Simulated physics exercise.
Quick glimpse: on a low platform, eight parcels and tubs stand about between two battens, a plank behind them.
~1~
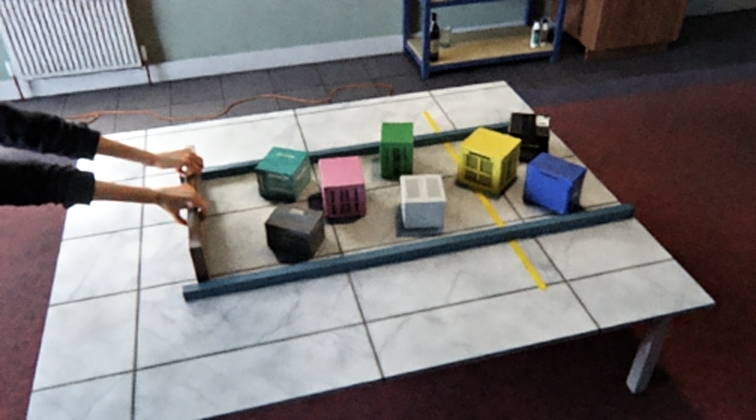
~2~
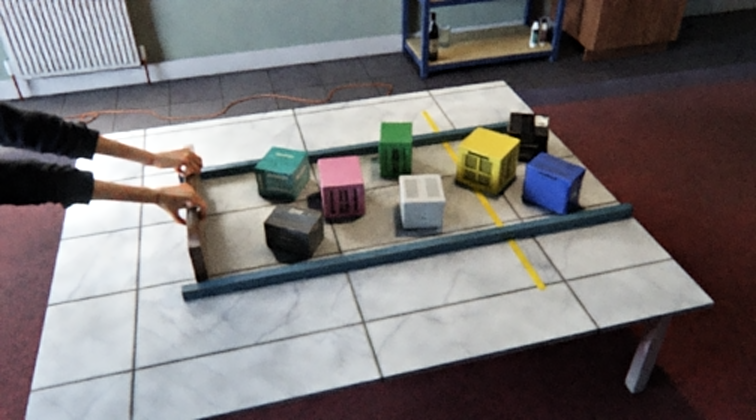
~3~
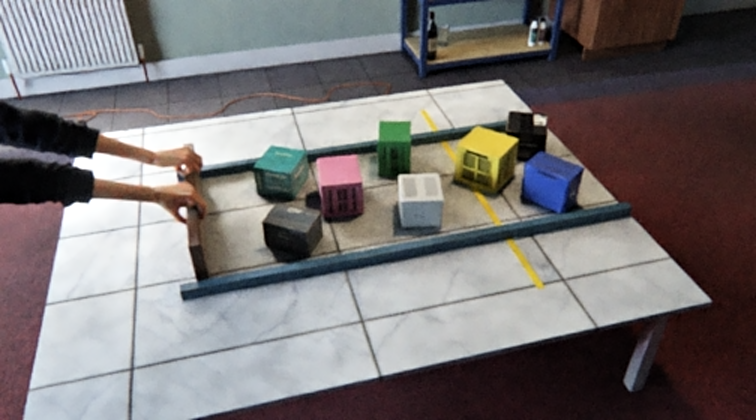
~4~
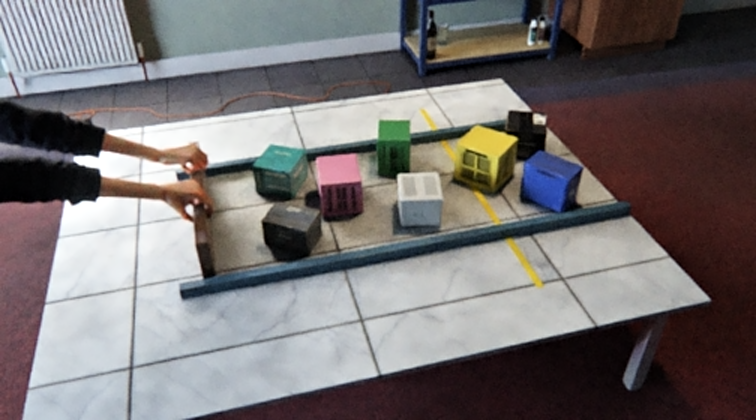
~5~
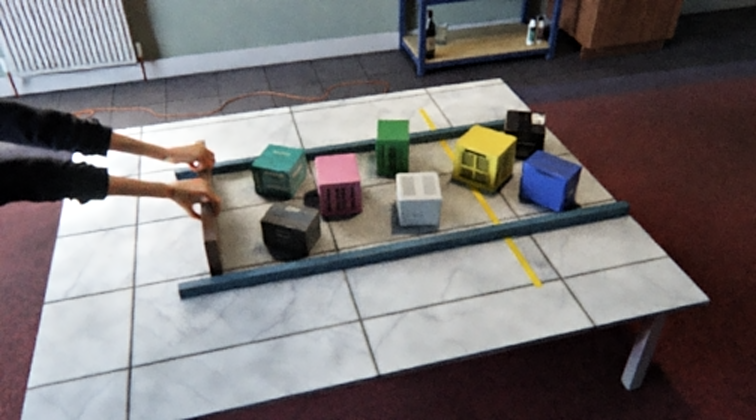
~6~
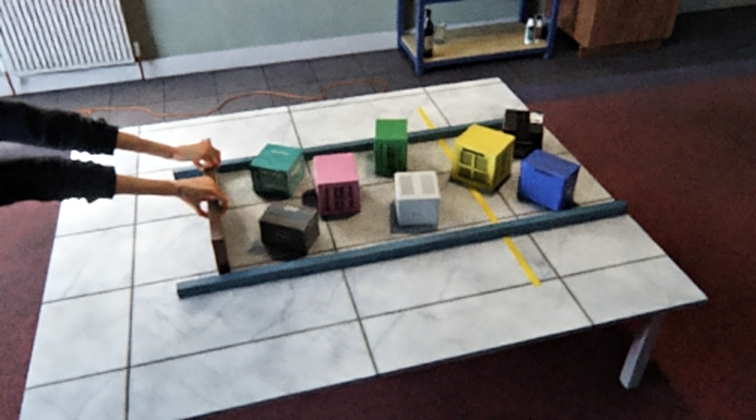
Two hands sliding a plank slowly rightward between two battens on a low tiled platform, toward coloured boxes that stay still.
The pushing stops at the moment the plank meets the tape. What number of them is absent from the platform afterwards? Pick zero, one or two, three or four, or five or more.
Zero of them.
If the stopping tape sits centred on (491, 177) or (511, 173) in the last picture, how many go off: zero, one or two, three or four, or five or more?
For the first place no fall at all, for the second one to two.
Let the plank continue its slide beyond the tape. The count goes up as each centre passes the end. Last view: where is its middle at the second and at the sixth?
The first one at (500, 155), the next at (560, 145).
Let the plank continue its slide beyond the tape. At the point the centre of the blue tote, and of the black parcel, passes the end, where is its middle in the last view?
About (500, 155), and (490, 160) for the other.
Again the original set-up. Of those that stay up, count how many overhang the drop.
The figure is 1.
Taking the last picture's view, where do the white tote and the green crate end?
The white tote ends at (533, 181) and the green crate at (495, 125).
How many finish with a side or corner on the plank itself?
Counting them up gives 3.
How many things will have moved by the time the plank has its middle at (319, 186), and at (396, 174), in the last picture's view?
First 3, after that 5.
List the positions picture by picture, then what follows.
The first picture shows black parcel (528, 137); blue tote (554, 184); yellow crate (489, 161); plank (197, 211); tape (473, 184).
The second picture shows blue tote (553, 184); grey parcel (294, 230).
The third picture shows yellow crate (486, 159); plank (196, 209).
The fourth picture shows black parcel (525, 135); green crate (394, 147).
The fifth picture shows blue tote (549, 182); white tote (418, 200).
The sixth picture shows black parcel (522, 134); blue tote (548, 181); yellow crate (483, 157); plank (215, 203); tape (467, 181).
Soon after, none off yet; black parcel at rest near (522, 134); blue tote at rest near (548, 181); yellow crate at rest near (483, 157).
After that, none off yet; black parcel at rest near (522, 134); blue tote at rest near (548, 181); yellow crate displaced a little near (490, 155).
In the end, the number that fall off is zero.
